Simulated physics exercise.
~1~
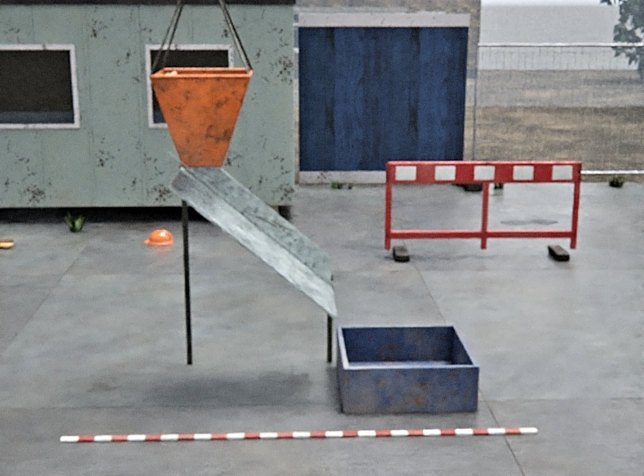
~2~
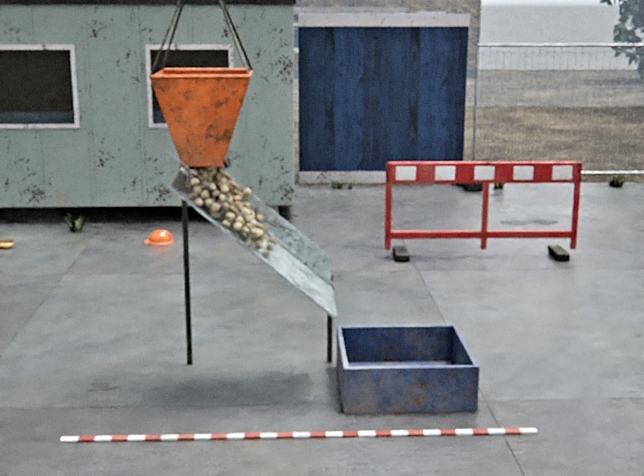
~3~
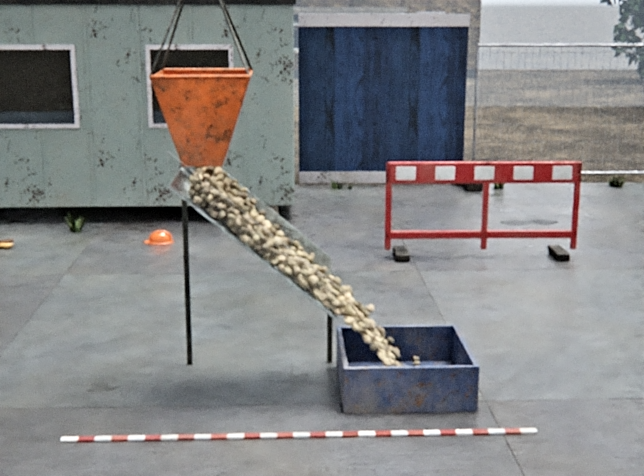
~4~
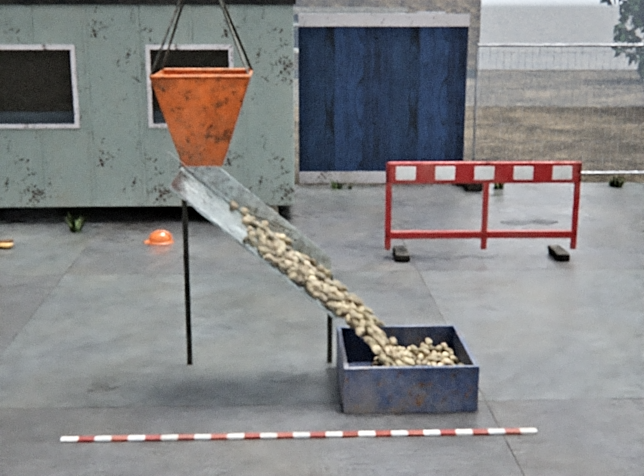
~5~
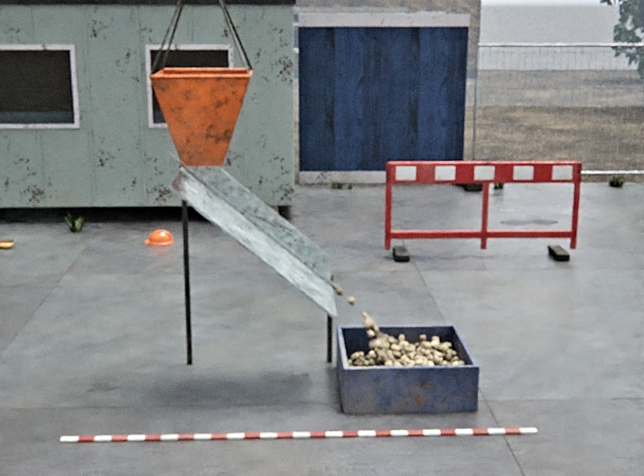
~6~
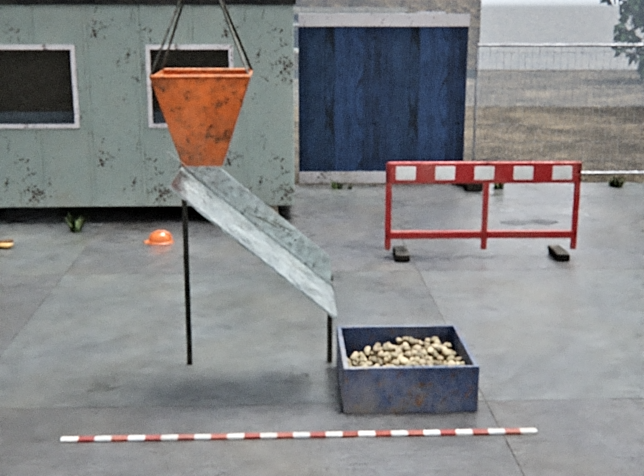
Rounded, pale tan stones drop from an orange hopper hung on cables at upper left, in a concrete yard seen from a fixed, slightly raised viewpoint. Below it, a grey steel chute on thin dark legs slopes down to the right toward an open blue bin, with a greenish cabin, a blue panel and a red and white barrier behind and a striped pole lying in front. The stones spread down the chute in a thick stream and pour over its lower end into the bin. The upper chute clears, and the last few stones tumble in. Finally the chute is bare and the whole load rests in the bin.
